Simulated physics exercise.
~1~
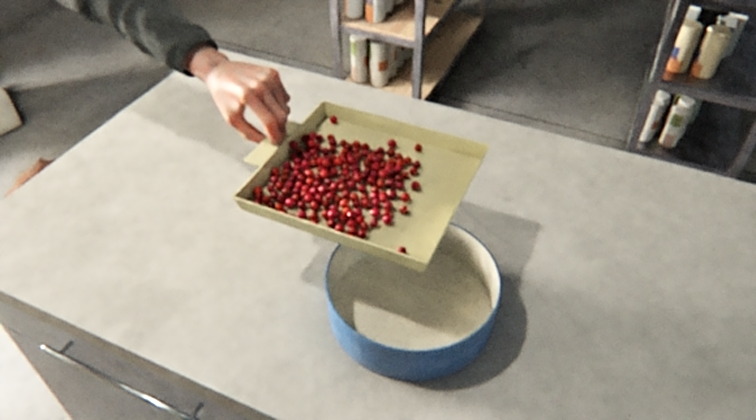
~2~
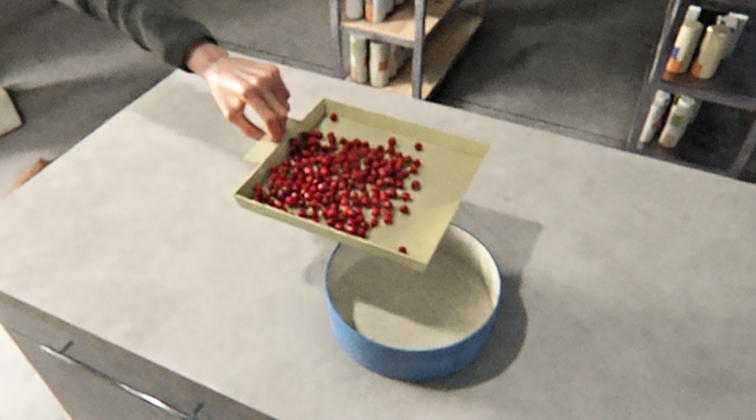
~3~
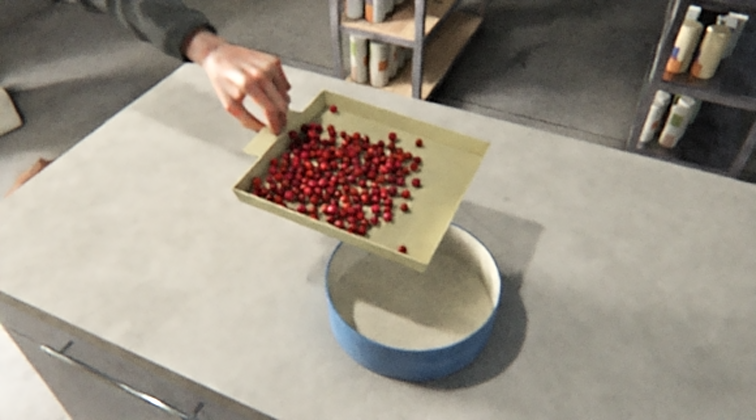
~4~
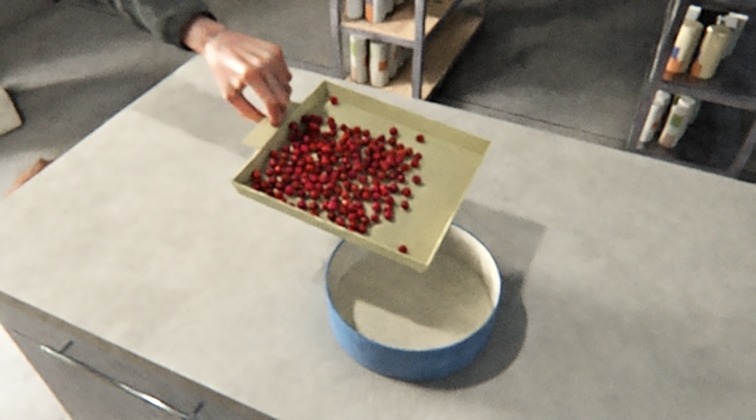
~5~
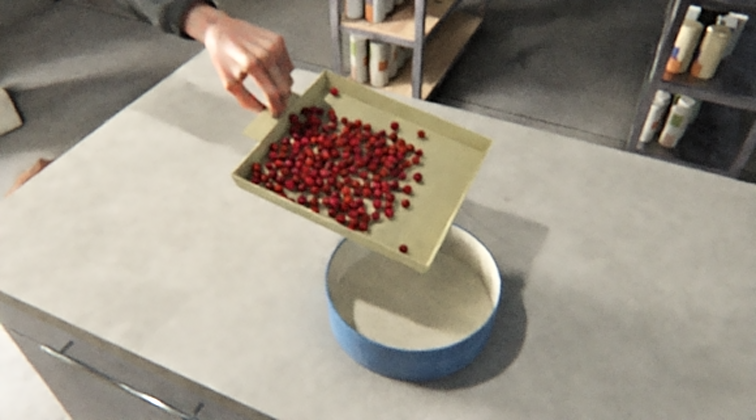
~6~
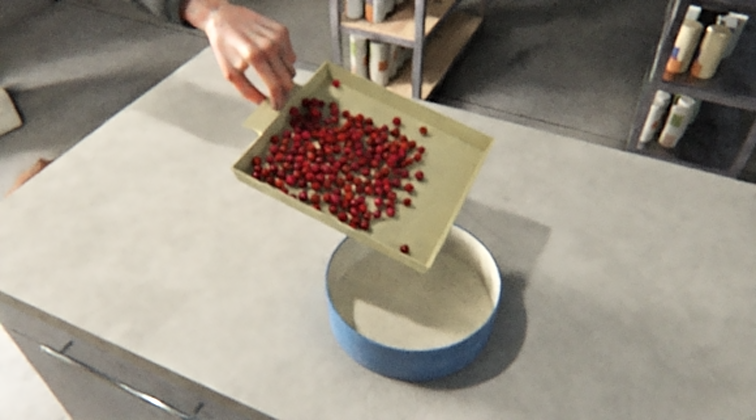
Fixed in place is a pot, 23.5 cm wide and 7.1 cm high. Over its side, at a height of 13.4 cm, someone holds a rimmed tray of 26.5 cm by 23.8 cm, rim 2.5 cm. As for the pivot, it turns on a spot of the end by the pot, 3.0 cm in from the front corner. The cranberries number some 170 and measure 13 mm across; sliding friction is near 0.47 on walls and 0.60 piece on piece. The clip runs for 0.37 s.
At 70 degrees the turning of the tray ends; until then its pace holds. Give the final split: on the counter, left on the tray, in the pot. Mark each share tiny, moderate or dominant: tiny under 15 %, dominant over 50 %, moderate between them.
Counter: Tiny, tray: Dominant, pot: Tiny.
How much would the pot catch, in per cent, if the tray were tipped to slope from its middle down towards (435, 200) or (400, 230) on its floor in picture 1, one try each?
First try: About 0 percent; second try: About 0 percent.
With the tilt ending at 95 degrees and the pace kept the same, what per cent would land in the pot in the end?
I'd put it at close to 65 per cent.
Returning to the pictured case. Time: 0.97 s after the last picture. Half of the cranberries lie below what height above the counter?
Roughly 22 centimetres.
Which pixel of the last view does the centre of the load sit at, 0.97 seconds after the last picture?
Roughly (422, 189).
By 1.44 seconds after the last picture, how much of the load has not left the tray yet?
About 100 per cent.
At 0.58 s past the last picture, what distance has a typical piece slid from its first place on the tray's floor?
9 cm.
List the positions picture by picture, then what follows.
Tray tilt 0 degrees, front corners at (239, 195) and (424, 258); middle of the pieces at (341, 182); pot at (413, 276), in the first frame.
Tray tilt 1 degrees, front corners at (238, 193) and (424, 258); middle of the pieces at (341, 180), in the second frame.
Tray tilt 4 degrees, front corners at (238, 187) and (425, 259), lowest corner right front; middle of the pieces at (341, 175), in the third frame.
Tray tilt 7 degrees, front corners at (237, 180) and (426, 260), lowest corner right front; middle of the pieces at (342, 170), in the fourth frame.
Tray tilt 11 degrees, front corners at (237, 173) and (427, 261), lowest corner right front; middle of the pieces at (342, 165), in the fifth frame.
Tray tilt 14 degrees, front corners at (237, 167) and (427, 262), lowest corner right front; middle of the pieces at (344, 161); pot at (413, 276), in the sixth frame.
Then, 0.58 s after the last picture, tilt 40 degrees; the tray holds 100 %, the pot 0 %.
Then, 0.97 s after the last picture, tilt 58 degrees; the tray holds 100 %, the pot 0 %.
Then, 1.44 s after the last picture, tilt 70 degrees; the tray holds 100 %, the pot 0 %.
In the end, counter 0 %, tray 100 %, pot 0 %.
